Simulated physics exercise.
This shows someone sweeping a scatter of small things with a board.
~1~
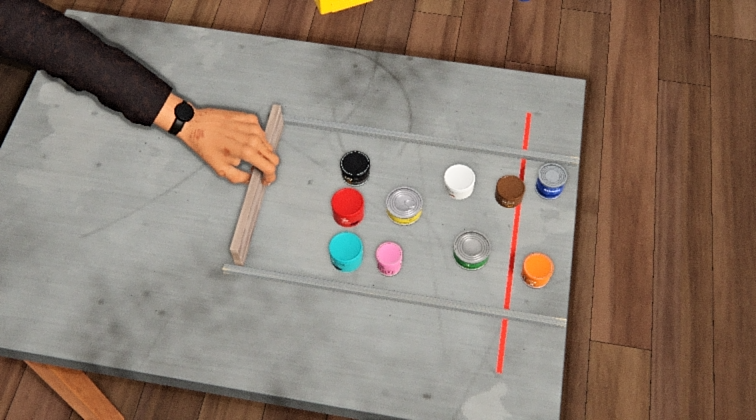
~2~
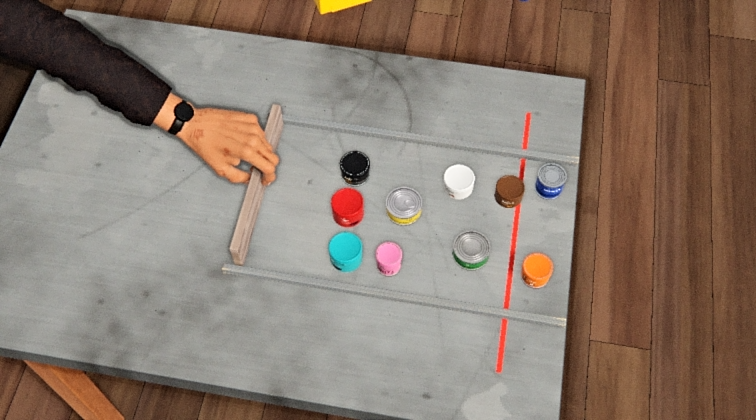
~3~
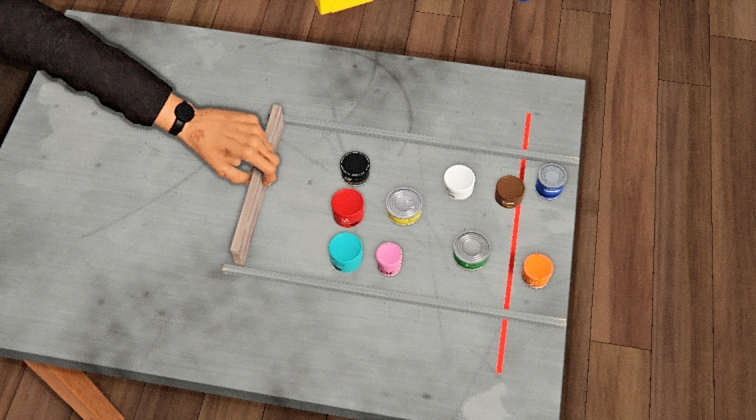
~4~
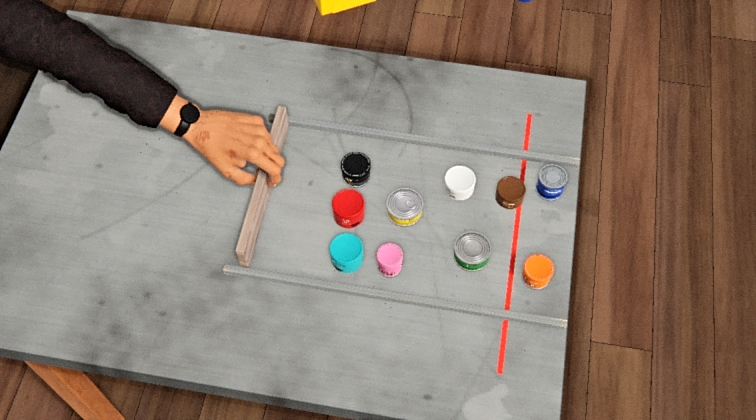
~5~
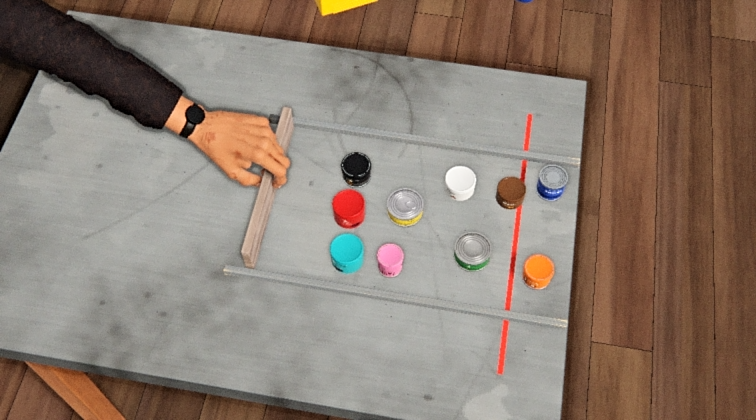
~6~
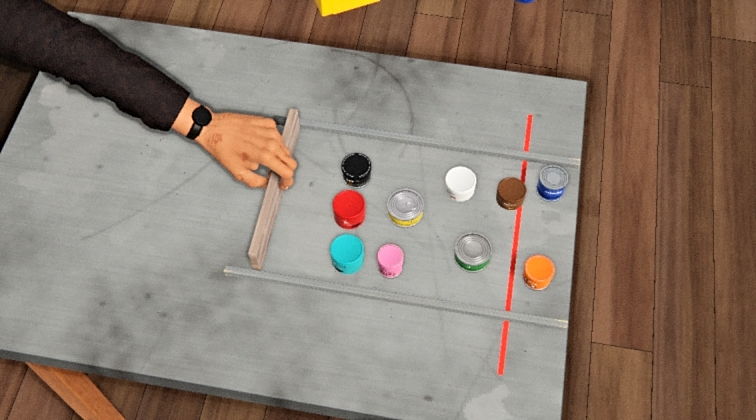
To begin with, a hand in a dark sleeve and black watch rests on a wooden board at the left of a grey table, with ten colourful little pots and tins scattered toward a red line. Then the hand slides the board slightly rightward between two rails, not touching the pots, which stay practically still.
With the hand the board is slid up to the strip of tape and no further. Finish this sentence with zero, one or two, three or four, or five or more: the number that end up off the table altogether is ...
The number that end up off the table altogether is one or two.
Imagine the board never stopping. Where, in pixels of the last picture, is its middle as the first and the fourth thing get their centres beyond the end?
At (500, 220) for the first, at (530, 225) for the fourth.
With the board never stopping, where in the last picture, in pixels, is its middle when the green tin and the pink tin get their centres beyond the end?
The middle is at (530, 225) when it's the green tin, and at (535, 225) when it's the pink tin.
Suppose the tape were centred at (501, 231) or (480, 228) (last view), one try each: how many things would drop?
Result, try by try: 0, 0.
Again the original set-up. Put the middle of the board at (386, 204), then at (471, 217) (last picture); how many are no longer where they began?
5, then 9.
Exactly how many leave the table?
Total count: 1.
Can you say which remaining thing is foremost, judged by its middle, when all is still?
The answer: The blue tin.
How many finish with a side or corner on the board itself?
The count is 4.
Soon after, none off yet; blue tin at rest near (552, 184); orange pot at rest near (538, 273); brown tub at rest near (511, 194).
After that, none off yet; blue tin at rest near (552, 184); orange pot at rest near (538, 273); brown tub at rest near (513, 194).
In the end, the number that fall off is one or two; gone, orange pot.
